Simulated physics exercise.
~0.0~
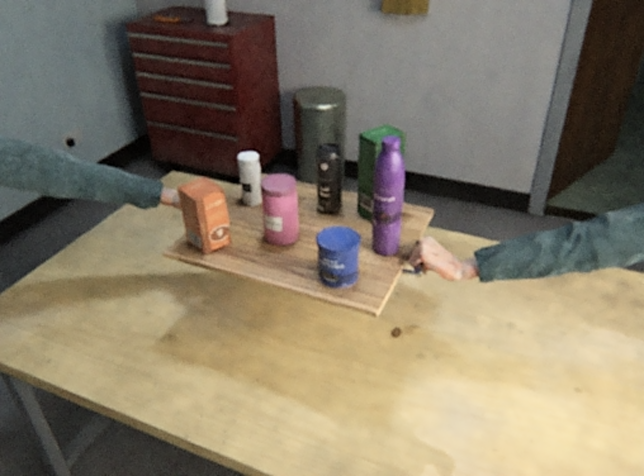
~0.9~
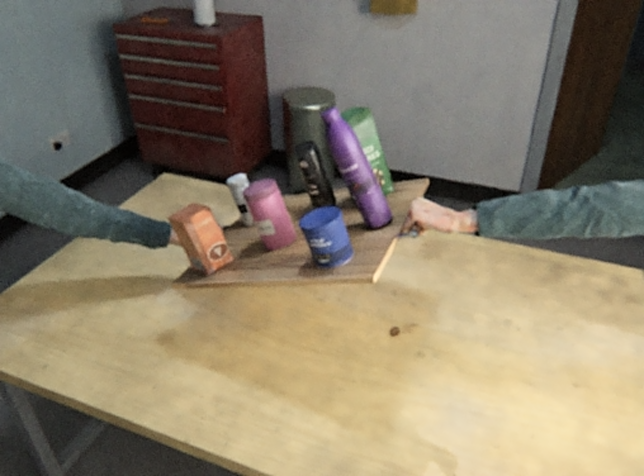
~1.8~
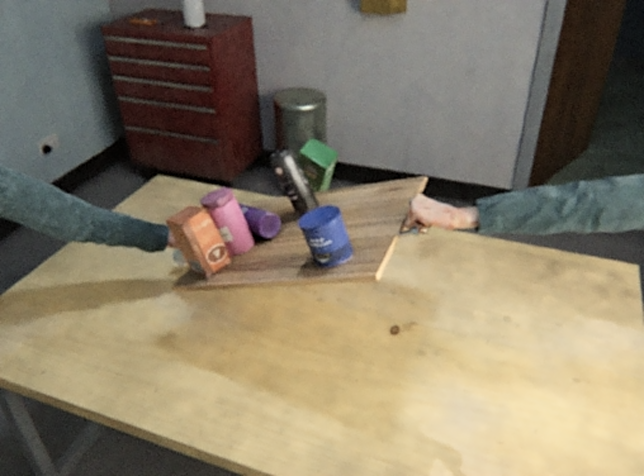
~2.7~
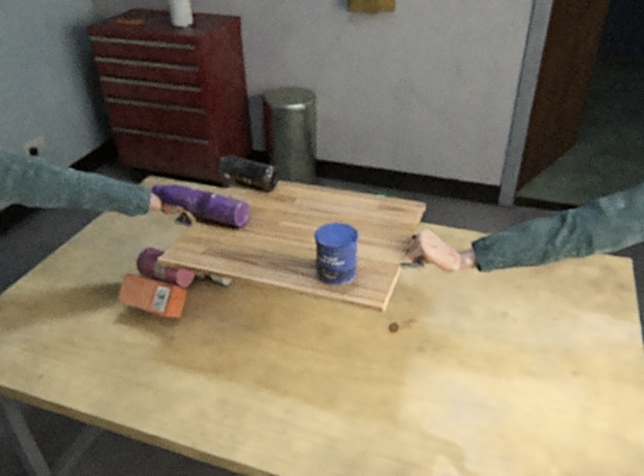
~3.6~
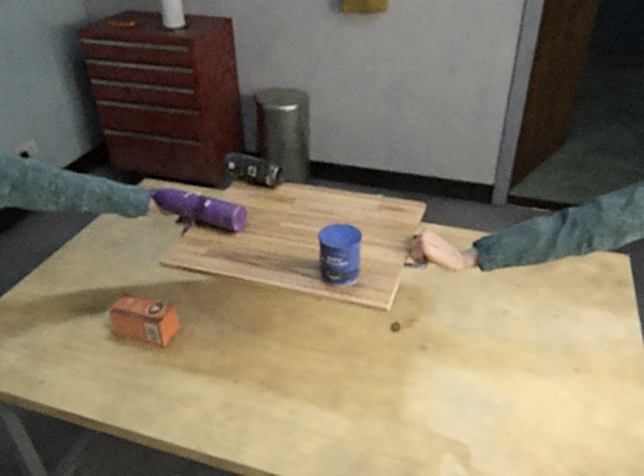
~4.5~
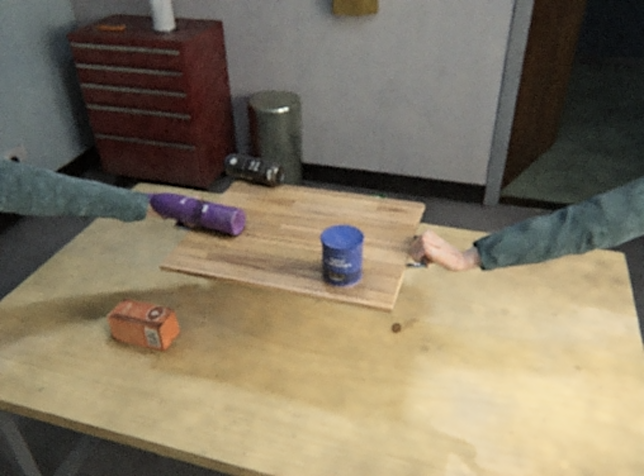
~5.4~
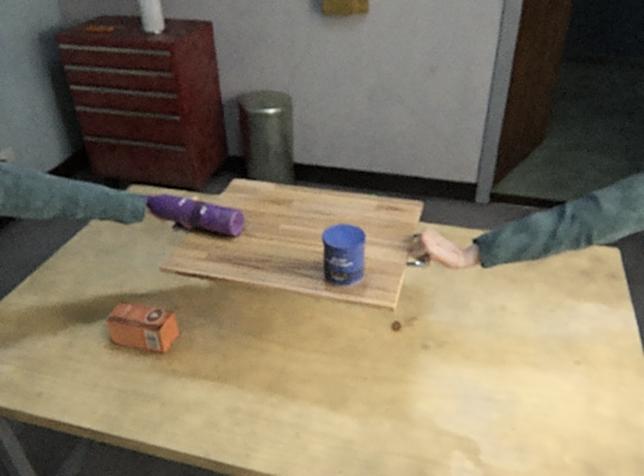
A hand-held wooden tray tips left, spilling containers until only the blue tin stands on it.
